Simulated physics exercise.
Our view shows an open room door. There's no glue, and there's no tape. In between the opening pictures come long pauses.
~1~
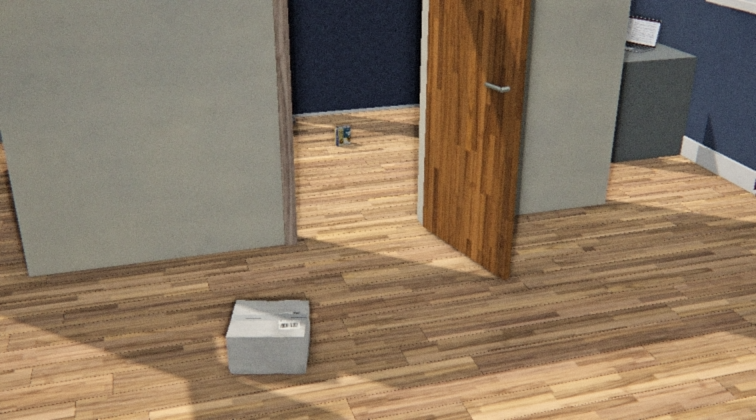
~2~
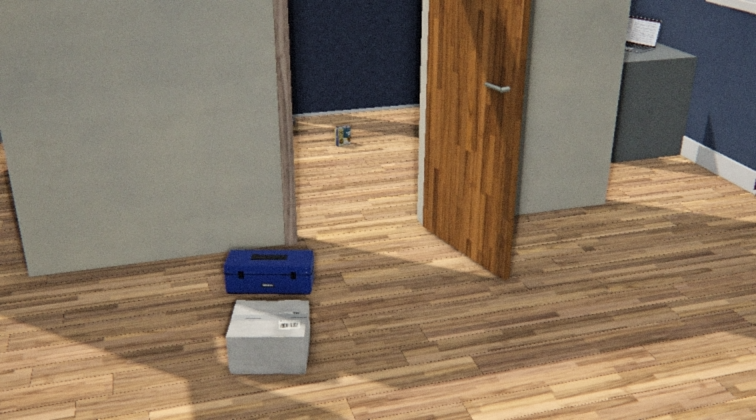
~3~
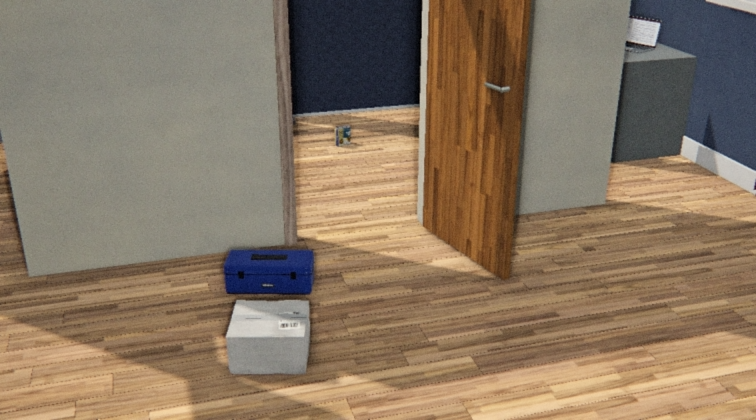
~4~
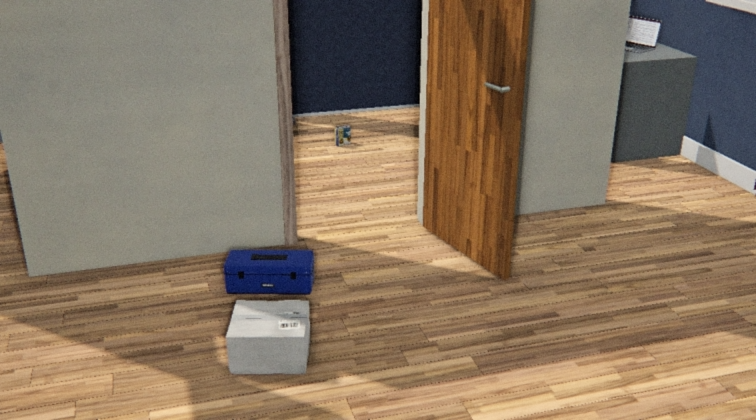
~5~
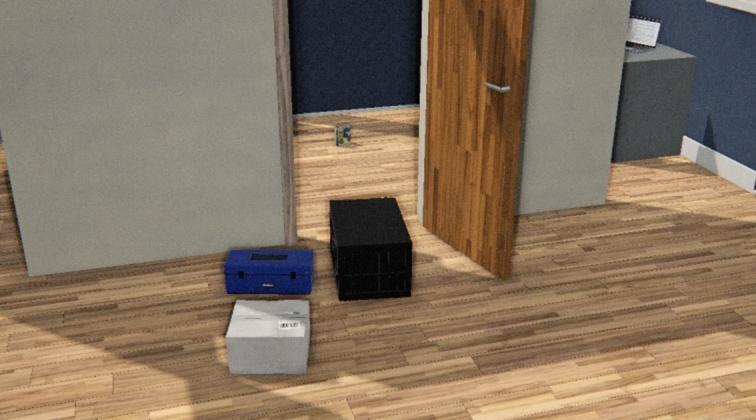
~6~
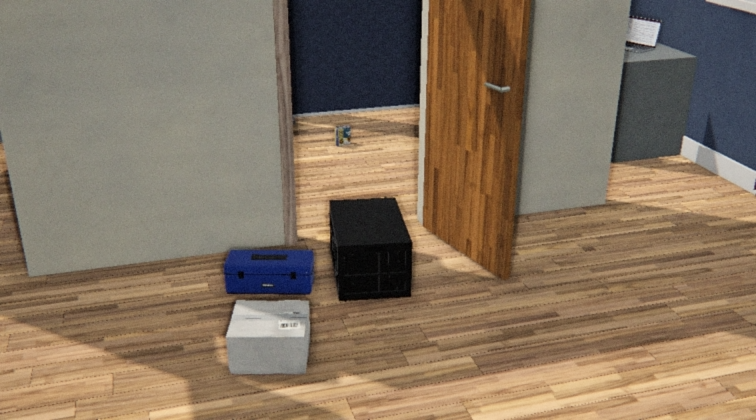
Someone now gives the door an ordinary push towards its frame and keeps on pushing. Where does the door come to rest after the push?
Result: Still open.
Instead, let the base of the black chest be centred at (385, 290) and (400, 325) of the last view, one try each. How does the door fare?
Try 1: Door stays partly open. Try 2: Door ends up flush.
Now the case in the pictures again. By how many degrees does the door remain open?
It stays open at around 65°.
Then, 0.50 s past the last view, open by 93°.
Then, 0.70 s past the last view, open by 83°.
Then, 1.00 s past the last view, open by 66°.
Finally, open by 65°; all 3 still in place. Final places as the last picture's camera would see them, black chest near (367, 247).
